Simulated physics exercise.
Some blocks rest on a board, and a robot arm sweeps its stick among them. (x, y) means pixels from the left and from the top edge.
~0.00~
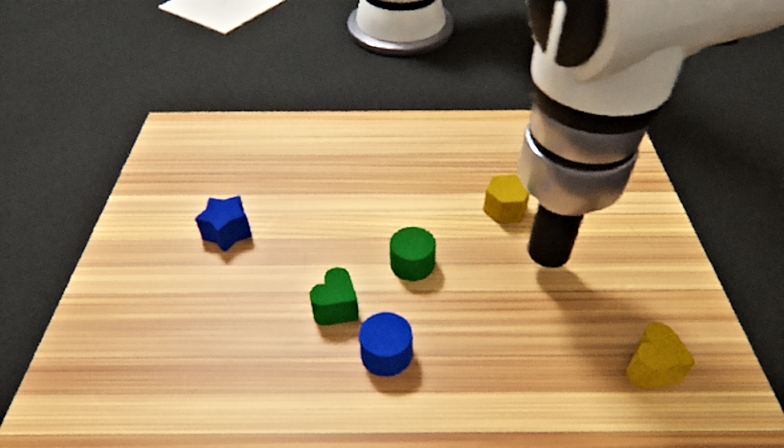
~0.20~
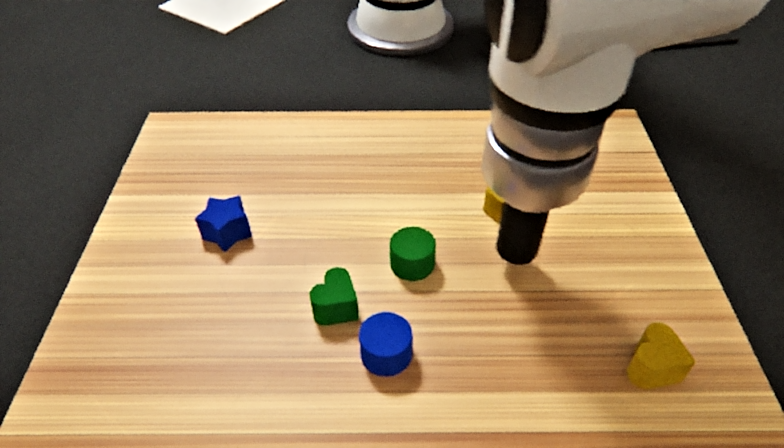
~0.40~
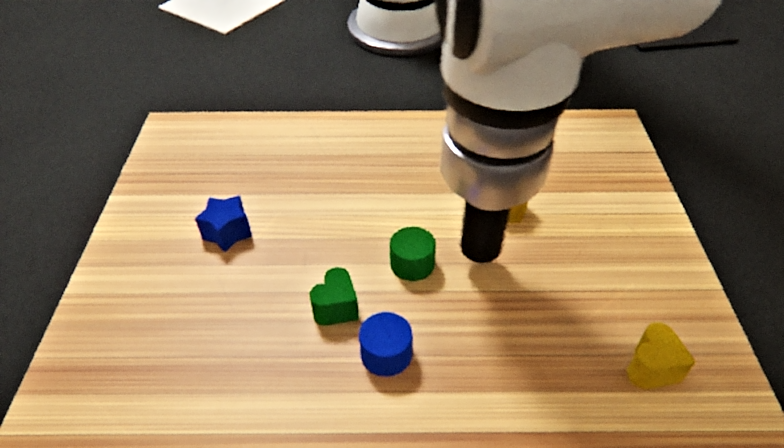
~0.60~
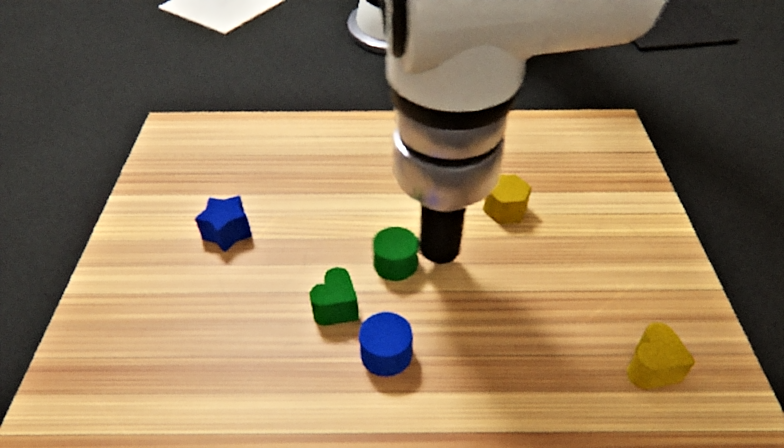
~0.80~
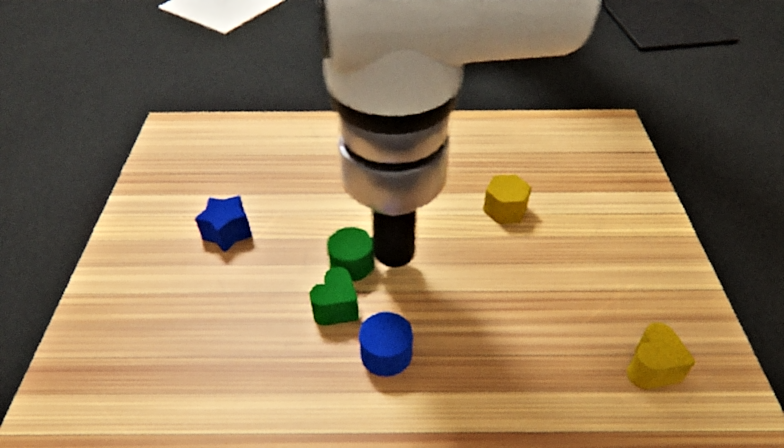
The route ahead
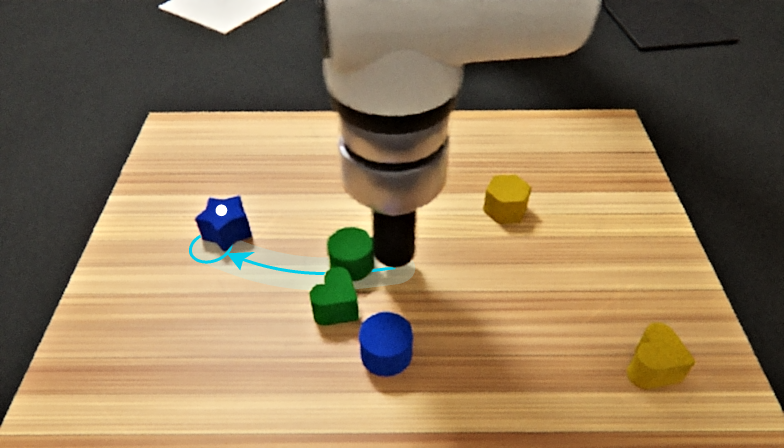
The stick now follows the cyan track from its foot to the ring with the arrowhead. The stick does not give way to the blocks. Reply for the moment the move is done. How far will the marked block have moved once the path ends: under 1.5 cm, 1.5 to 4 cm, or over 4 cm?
Movement: Over 4 cm.
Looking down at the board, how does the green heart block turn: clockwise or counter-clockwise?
Seen from above, its turn is counter-clockwise.
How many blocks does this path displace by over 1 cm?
There will be two blocks that move more than 1 cm.
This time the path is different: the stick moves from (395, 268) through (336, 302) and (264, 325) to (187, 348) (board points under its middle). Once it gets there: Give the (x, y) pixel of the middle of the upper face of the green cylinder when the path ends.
Around pixel (319, 248).
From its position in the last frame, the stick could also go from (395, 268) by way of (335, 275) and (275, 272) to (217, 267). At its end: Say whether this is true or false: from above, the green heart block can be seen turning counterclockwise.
Verdict: True.
Path on the board, from (395, 268) by way of (329, 274) and (265, 266) to (211, 247); the dot is on the blue star block.
The first path, step by step. One third of the way, stick (325, 259); green heart block (327, 290), turned 25° anticlockwise; green cylinder (286, 237).
Two thirds of the way, stick (261, 251); blue star block (212, 201), turned 15° anticlockwise; green heart block (327, 290), turned 25° anticlockwise; green cylinder (240, 219).
At the end, stick (206, 232); blue star block (189, 177); green heart block (327, 290), turned 25° anticlockwise; green cylinder (212, 195); blue cylinder in place.
